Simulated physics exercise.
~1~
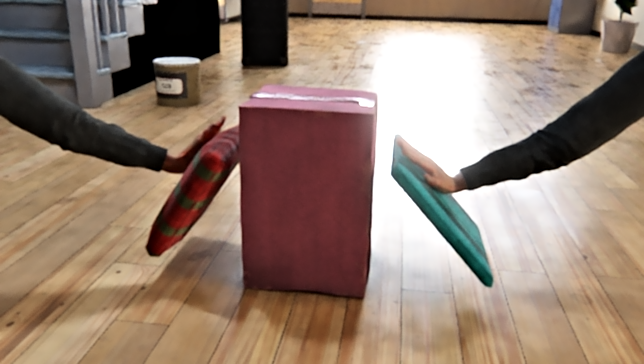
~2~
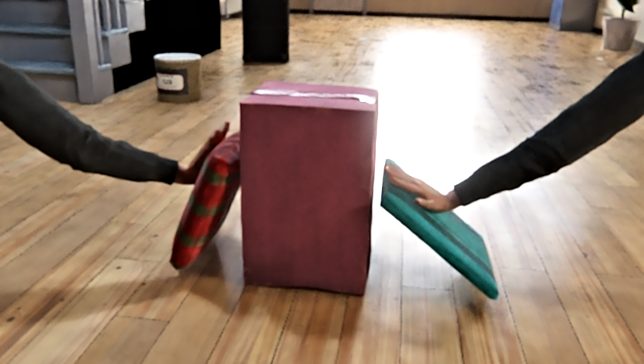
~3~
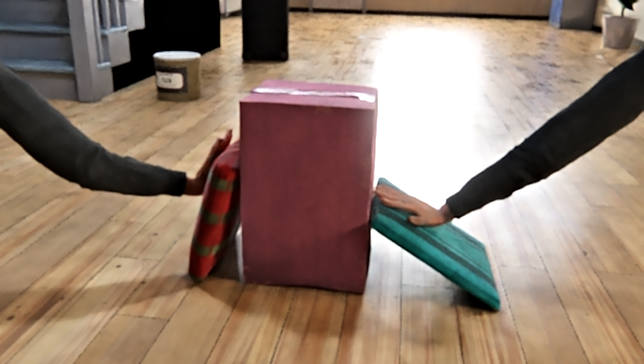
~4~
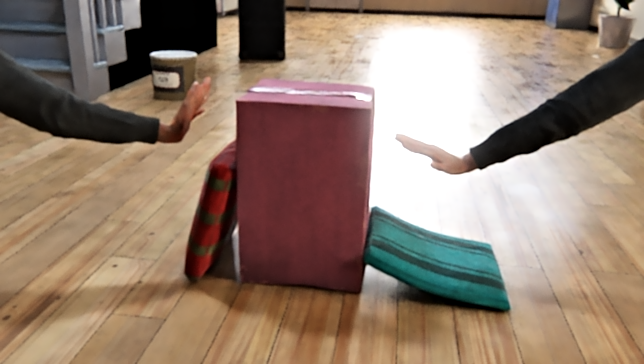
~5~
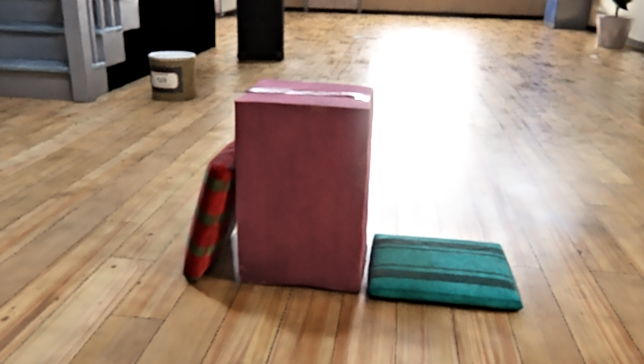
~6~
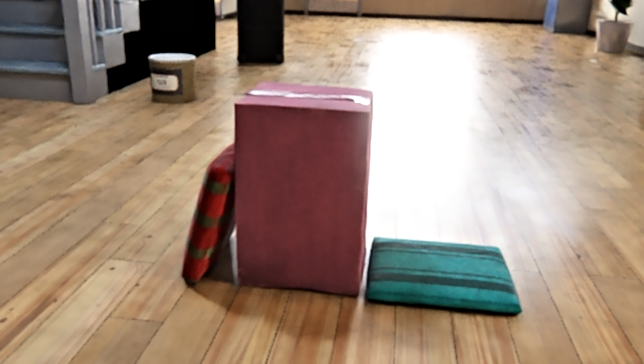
Two hands prop cushions against a pink box; the red stays leaning, the turquoise slides flat.
